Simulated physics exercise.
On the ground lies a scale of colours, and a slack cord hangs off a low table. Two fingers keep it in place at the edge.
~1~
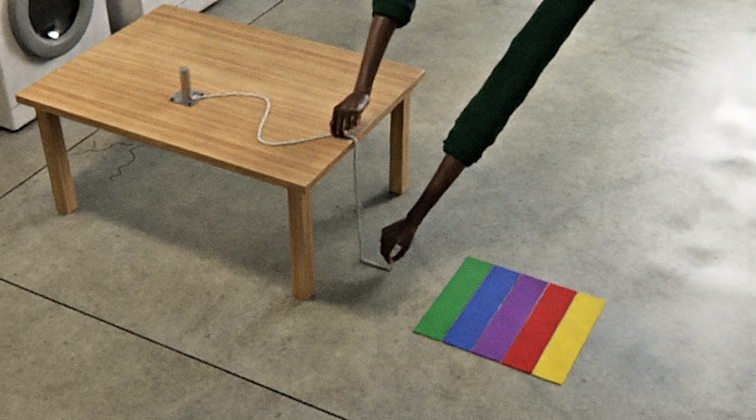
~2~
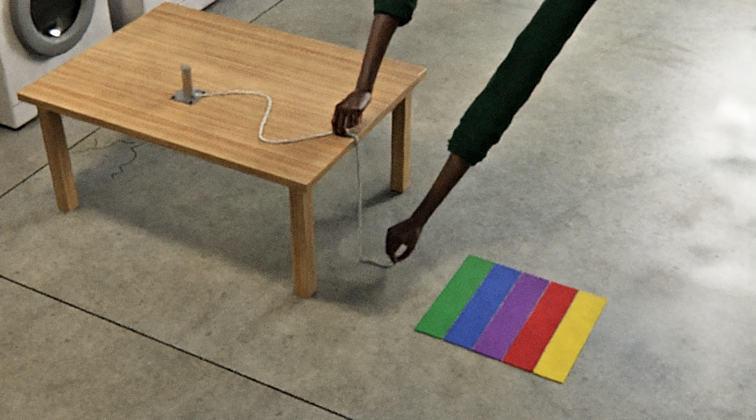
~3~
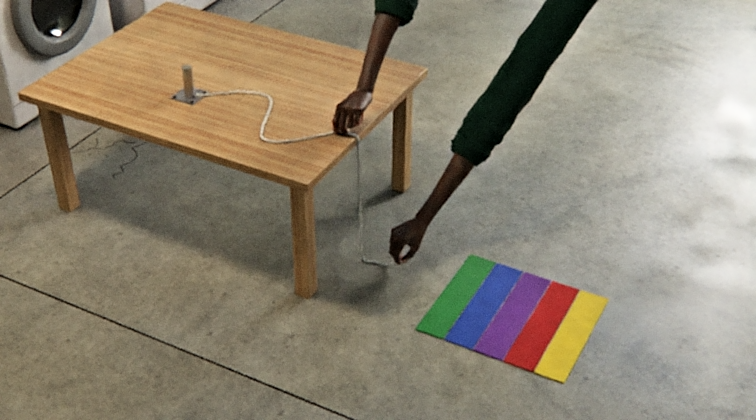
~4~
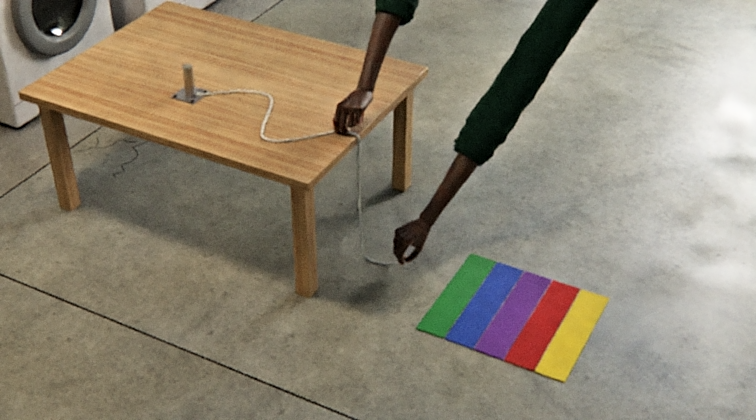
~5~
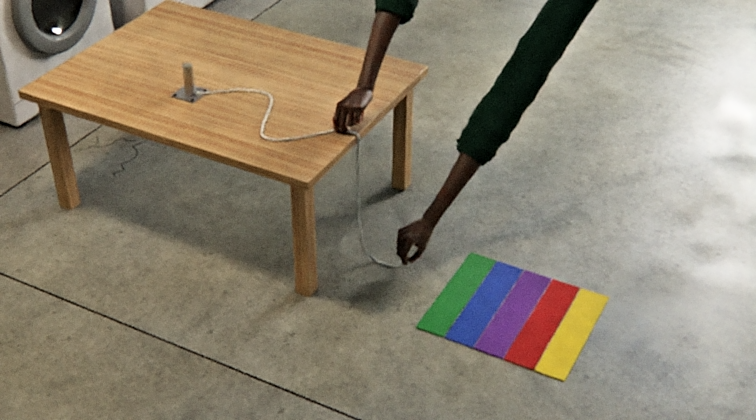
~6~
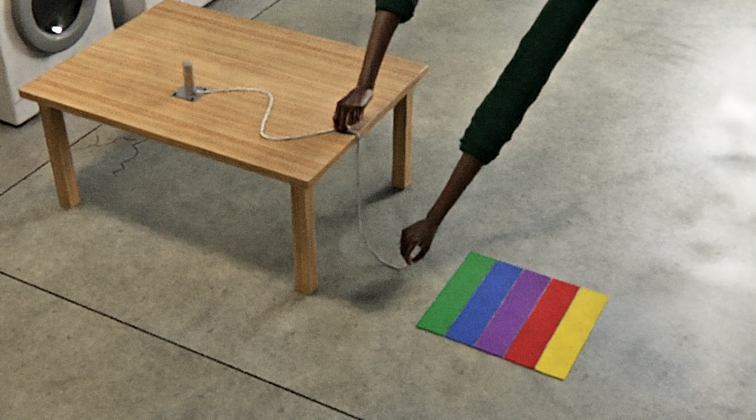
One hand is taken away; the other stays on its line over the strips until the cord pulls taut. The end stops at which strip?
At the yellow strip.
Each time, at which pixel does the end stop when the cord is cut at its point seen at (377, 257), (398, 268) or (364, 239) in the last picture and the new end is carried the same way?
The pixels are (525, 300), (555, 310) and (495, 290), in the order of the tries.
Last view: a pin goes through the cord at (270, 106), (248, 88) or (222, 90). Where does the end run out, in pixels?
Readings in order - (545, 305), (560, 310), (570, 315).
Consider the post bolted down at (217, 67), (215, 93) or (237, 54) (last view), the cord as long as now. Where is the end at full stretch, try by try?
Taking the tries in turn, you get (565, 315), (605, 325) and (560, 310).
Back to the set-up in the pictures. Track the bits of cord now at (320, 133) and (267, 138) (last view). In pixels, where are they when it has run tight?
End points: Roughly (385, 167); roughly (342, 133).
Soon after, end near (523, 299); over purple.
Then, end near (558, 311); over red.
At full stretch, end near (577, 318); over yellow. It gets as far as the yellow strip.
